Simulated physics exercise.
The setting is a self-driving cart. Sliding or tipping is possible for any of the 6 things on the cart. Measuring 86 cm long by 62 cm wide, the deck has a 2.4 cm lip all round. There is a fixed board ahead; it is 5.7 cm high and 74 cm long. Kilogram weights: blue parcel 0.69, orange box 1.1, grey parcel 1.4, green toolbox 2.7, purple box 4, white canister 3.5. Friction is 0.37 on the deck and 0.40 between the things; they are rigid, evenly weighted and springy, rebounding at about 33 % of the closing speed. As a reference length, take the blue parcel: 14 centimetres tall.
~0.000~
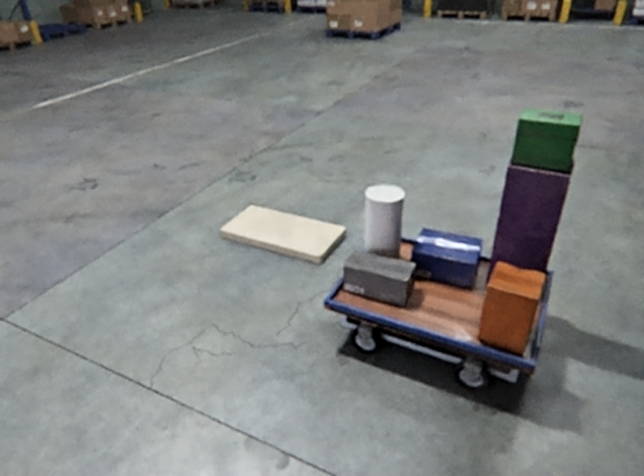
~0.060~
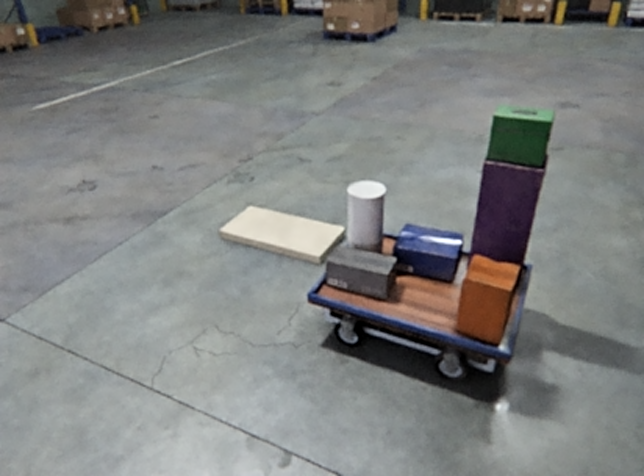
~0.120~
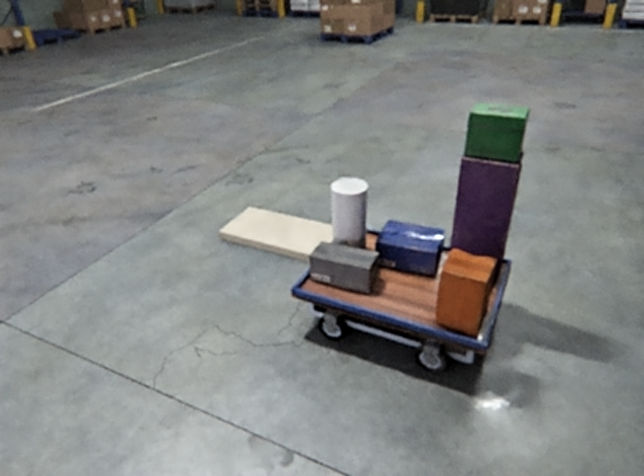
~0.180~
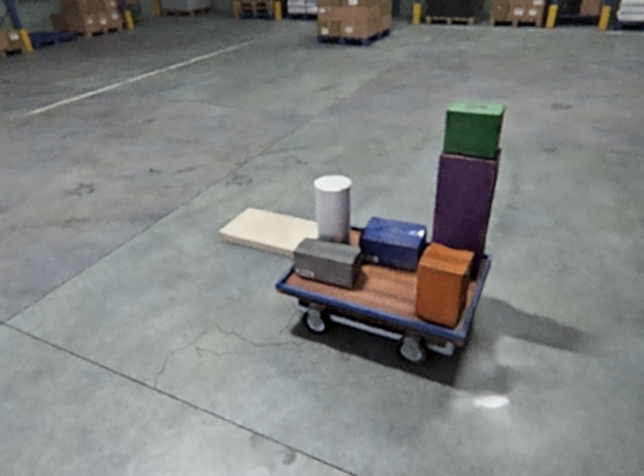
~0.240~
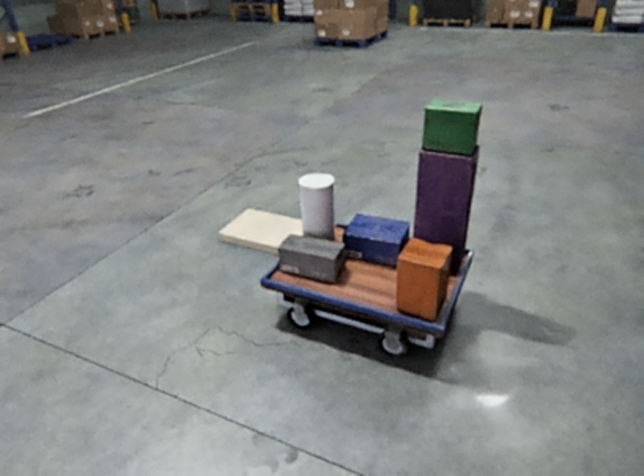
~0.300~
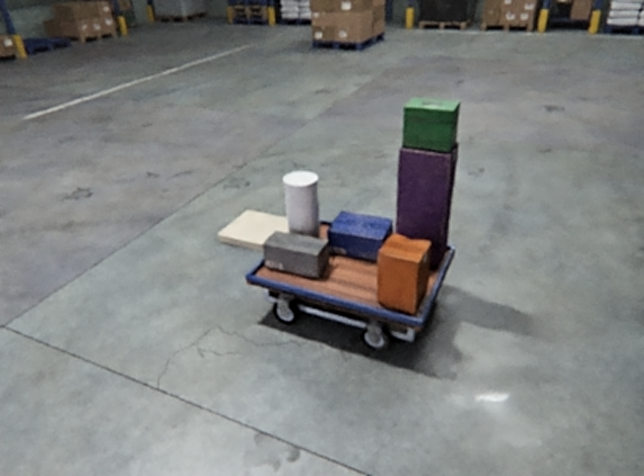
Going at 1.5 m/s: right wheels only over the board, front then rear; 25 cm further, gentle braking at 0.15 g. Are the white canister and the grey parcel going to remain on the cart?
The white canister stays put and the grey parcel stays put.
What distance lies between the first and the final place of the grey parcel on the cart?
It ends about 12 centimetres from where it started.
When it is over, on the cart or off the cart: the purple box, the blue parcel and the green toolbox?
At the end the purple box remains on its base, the blue parcel remains on its base and the green toolbox leaves its base.
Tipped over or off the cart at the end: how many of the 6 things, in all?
The number here is 3.
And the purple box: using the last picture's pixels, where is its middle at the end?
At about (59, 162).
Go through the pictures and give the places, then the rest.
Cart has run 0 cm; white canister (383, 228); grey parcel (379, 277), in the first frame.
Cart has run 9 cm; green toolbox (520, 135); purple box (504, 221), in the second frame.
Cart has run 18 cm; blue parcel (410, 247); orange box (465, 292), in the third frame.
Cart has run 27 cm; green toolbox (473, 129); purple box (463, 211), in the fourth frame.
Cart has run 36 cm; blue parcel (377, 239); orange box (423, 279), in the fifth frame.
Cart has run 45 cm; white canister (303, 211); grey parcel (296, 254), in the sixth frame.
After 0.80 s, cart has run 120 cm; white canister 57° off upright near (197, 197); grey parcel moved 7 cm near (178, 230); blue parcel 18° off upright.
After 1.30 s, cart has run 195 cm; green toolbox now off the cart; white canister on its side near (116, 203); grey parcel moved 11 cm near (76, 213).
In the end (2.8 s), off the cart, green toolbox; toppled on the cart, purple box and white canister; not toppled but over 10 cm from the start, grey parcel; the other 2 under 10 cm from the start. At the end, from the last picture's camera, white canister near (28, 184).
